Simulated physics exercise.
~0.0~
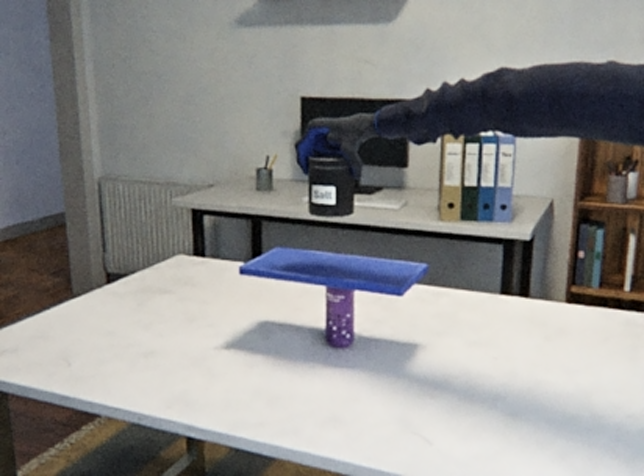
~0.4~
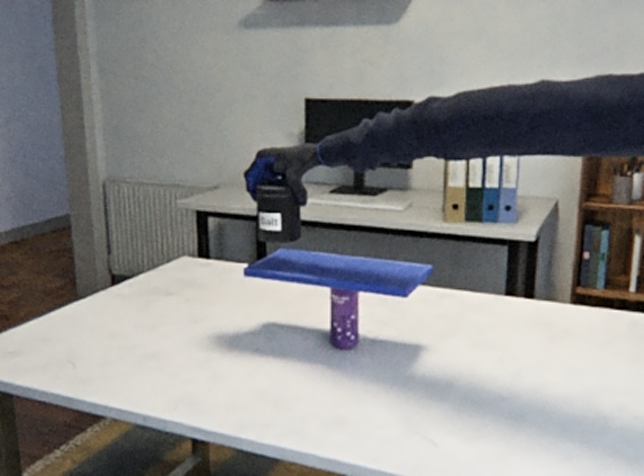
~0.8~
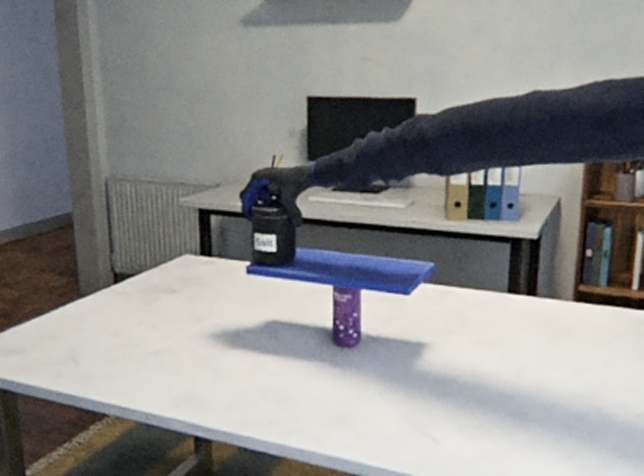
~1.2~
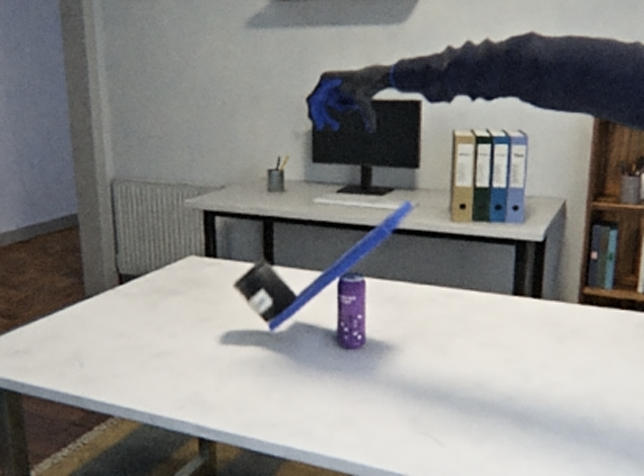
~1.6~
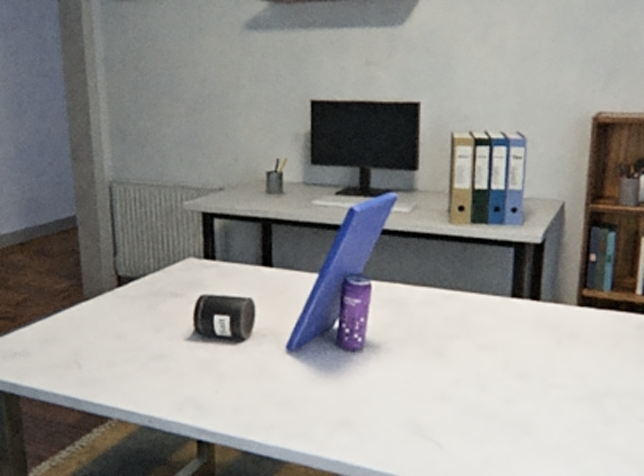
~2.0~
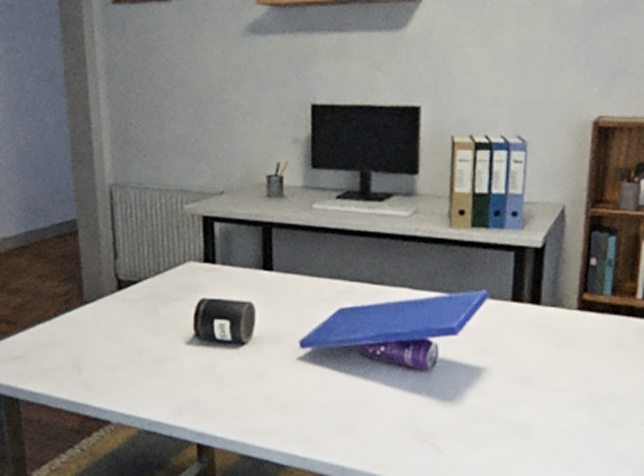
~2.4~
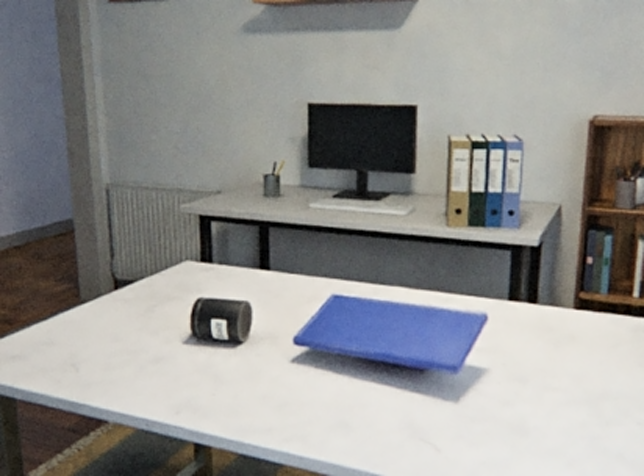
At first, a blue lid lies balanced across an upright purple can on a white table, while a gloved hand holds a black jar above it. The hand carries the jar left and lowers it onto the lid's left end. Once the hand lets go and draws back, the lid tips steeply down to the left and the jar slides off with it. The jar ends up on its side on the table, as the lid leans against the still-standing can. Then the can topples too, and the lid drops over it, leaving the stack collapsed.
